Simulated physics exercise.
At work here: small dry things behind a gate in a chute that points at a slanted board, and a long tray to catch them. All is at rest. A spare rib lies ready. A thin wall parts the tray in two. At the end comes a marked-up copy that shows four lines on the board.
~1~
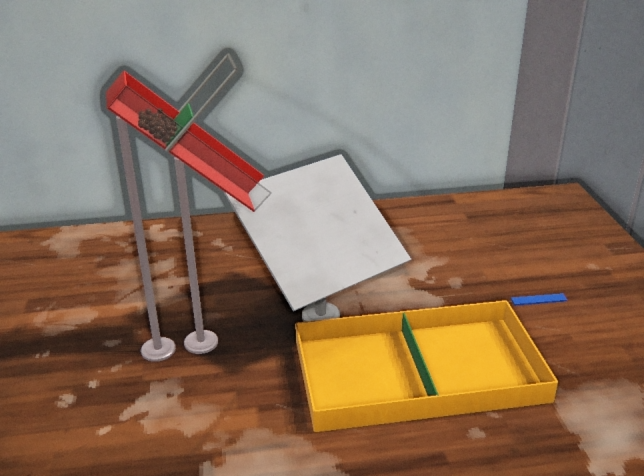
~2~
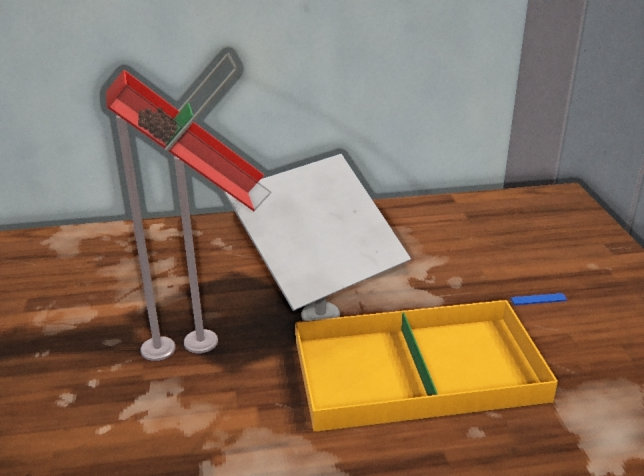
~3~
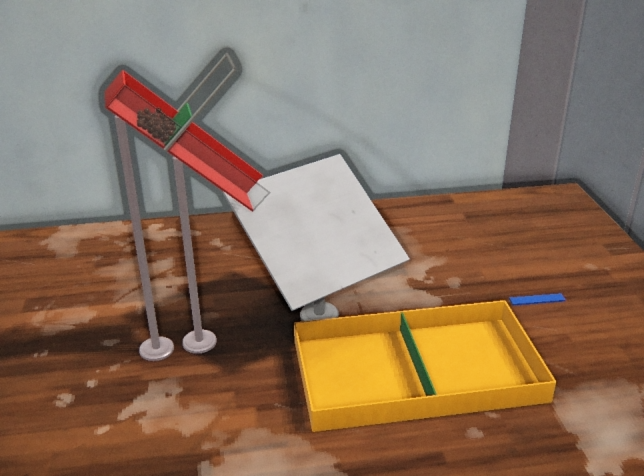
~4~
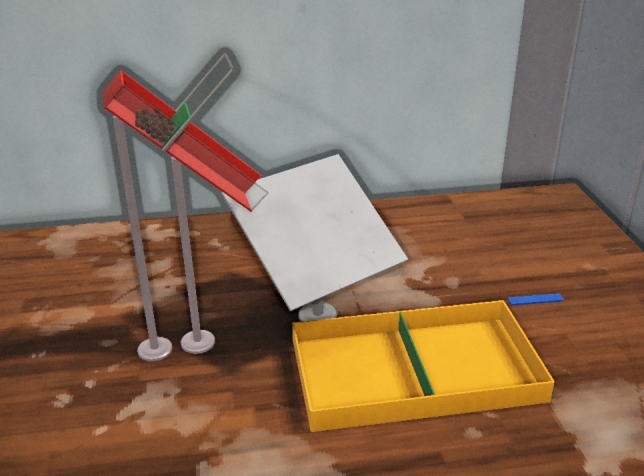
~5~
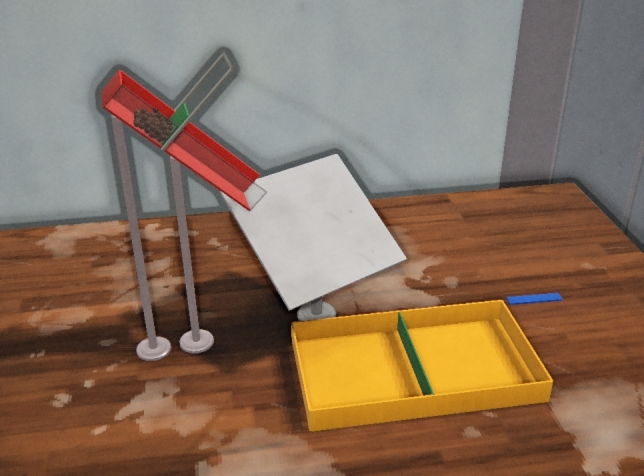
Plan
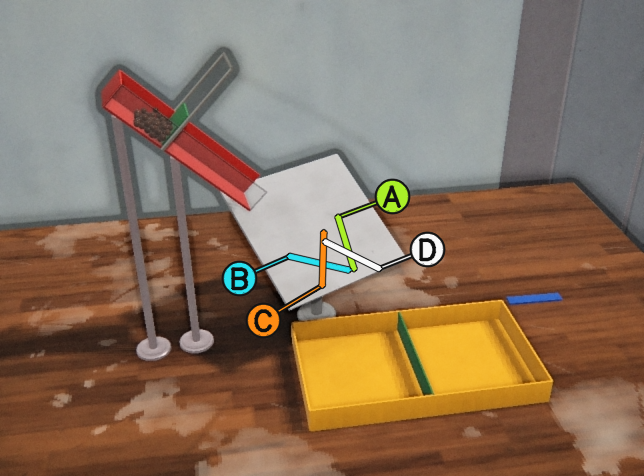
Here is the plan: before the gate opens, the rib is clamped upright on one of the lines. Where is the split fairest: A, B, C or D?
Line D does it best.
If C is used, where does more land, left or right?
Left.
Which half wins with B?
The right half.
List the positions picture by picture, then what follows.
In the first picture, load behind the gate (158, 125), chocolate balls; lip of the chute (251, 203), sloping fairly steeply.
In the second picture, middle of the board (320, 225), tilted fairly steeply; middle of its low edge (356, 283); of its high edge (286, 171).
In the third picture, front corners of the tray (313, 411) and (555, 382); front end of its middle wall (437, 396); gate still shut (186, 114).
In the fourth picture, middle of the load (155, 124); lip (248, 202).
In the fifth picture, middle of the load (153, 124); lip (247, 202).
On the marked copy, line A from (338, 217) to (353, 268); line B from (289, 256) to (348, 270); line C from (323, 232) to (322, 285); line D from (325, 241) to (379, 268).
With A, of what is caught, the larger part in the left half, about a tenth in the right.
With B, of what is caught, about a tenth in the left half, almost all in the right.
With C, of what is caught, the larger part in the left half, about a tenth in the right.
With D, of what is caught, roughly two thirds in the left half, roughly a third in the right.
